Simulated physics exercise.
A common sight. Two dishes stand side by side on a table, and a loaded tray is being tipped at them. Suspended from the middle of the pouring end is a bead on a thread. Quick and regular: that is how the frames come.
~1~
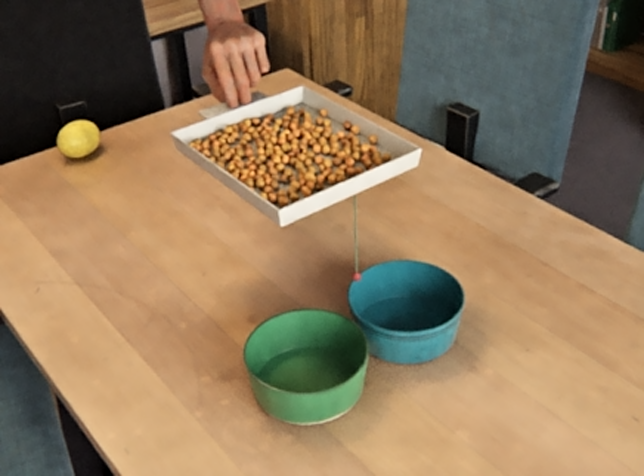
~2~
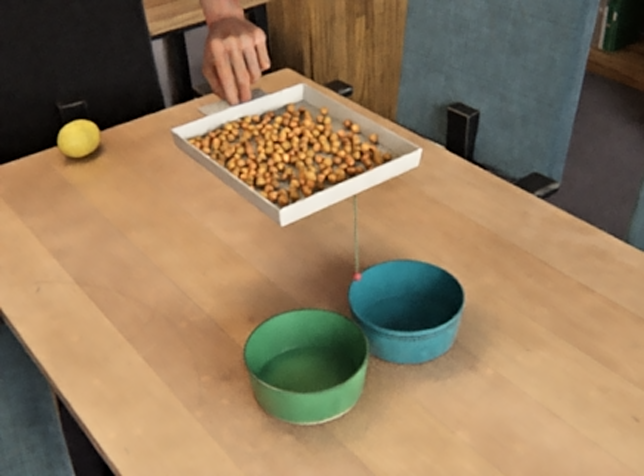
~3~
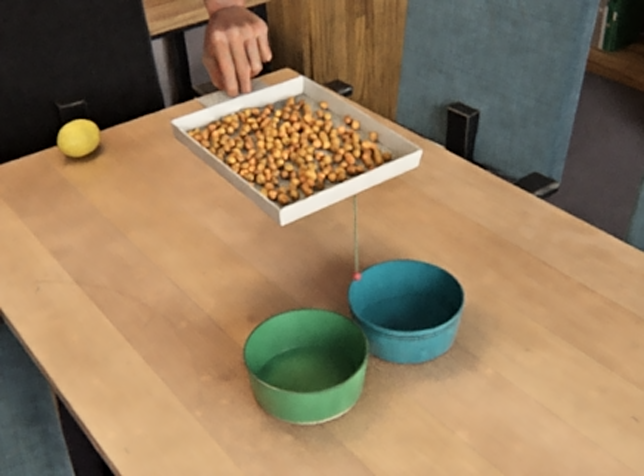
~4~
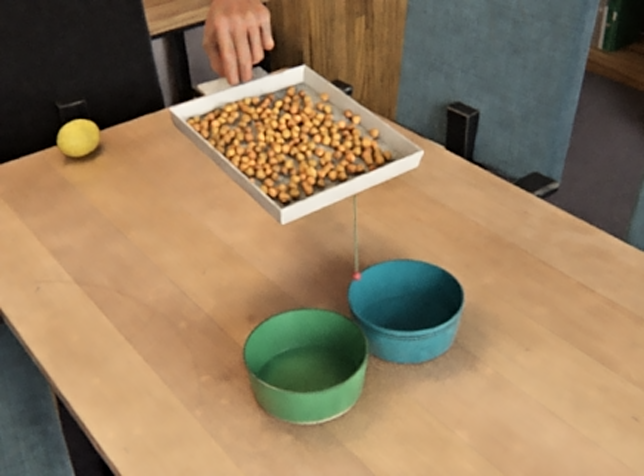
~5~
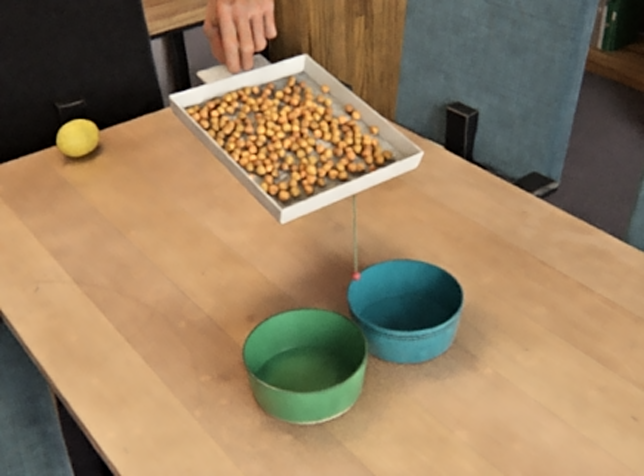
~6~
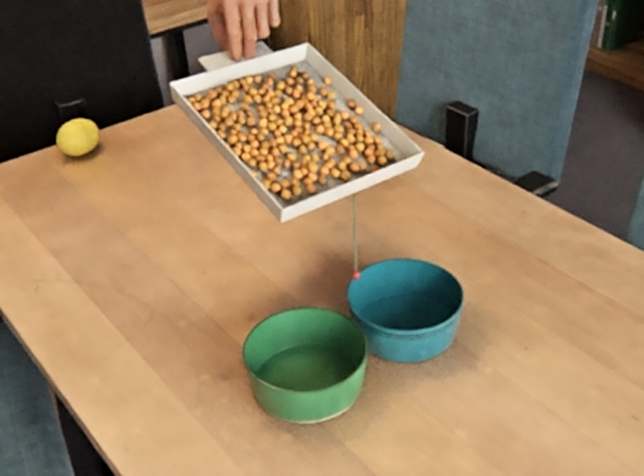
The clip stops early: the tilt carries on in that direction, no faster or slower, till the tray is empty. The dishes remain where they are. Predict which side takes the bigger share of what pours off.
Pretty sure the heavier pile builds up on the right there.
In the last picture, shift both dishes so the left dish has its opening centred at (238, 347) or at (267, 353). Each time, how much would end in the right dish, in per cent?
That makes 20 per cent, followed by 50 per cent.
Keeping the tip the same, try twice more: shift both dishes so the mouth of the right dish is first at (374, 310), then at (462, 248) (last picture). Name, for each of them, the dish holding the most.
The dish to the right, then the dish to the left.
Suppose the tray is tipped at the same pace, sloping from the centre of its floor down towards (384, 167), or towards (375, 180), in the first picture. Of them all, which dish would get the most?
The rightmost dish, then the rightmost dish.
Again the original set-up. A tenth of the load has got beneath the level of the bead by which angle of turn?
The angle is around 100°.
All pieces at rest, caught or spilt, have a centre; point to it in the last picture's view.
Near (413, 332).
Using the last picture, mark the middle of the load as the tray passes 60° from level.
(343, 143).
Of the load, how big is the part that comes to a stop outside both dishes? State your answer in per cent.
Close to 20 in a hundred.
Soon after the last picture, tray tipped steeply; nearly all on the tray; a stray few in the air.
A little later, tray tipped right over; most on the tray; a stray few in the left dish; a stray few in the right dish; a stray few outside both; about a quarter in the air.
Later still, tray tipped past a quarter turn; a small part in the left dish; about two thirds in the right dish; about a quarter outside both; a stray few in the air.
At rest, tray tipped past a quarter turn; a small part in the left dish; about two thirds in the right dish; about a quarter outside both; a stray few in the air.
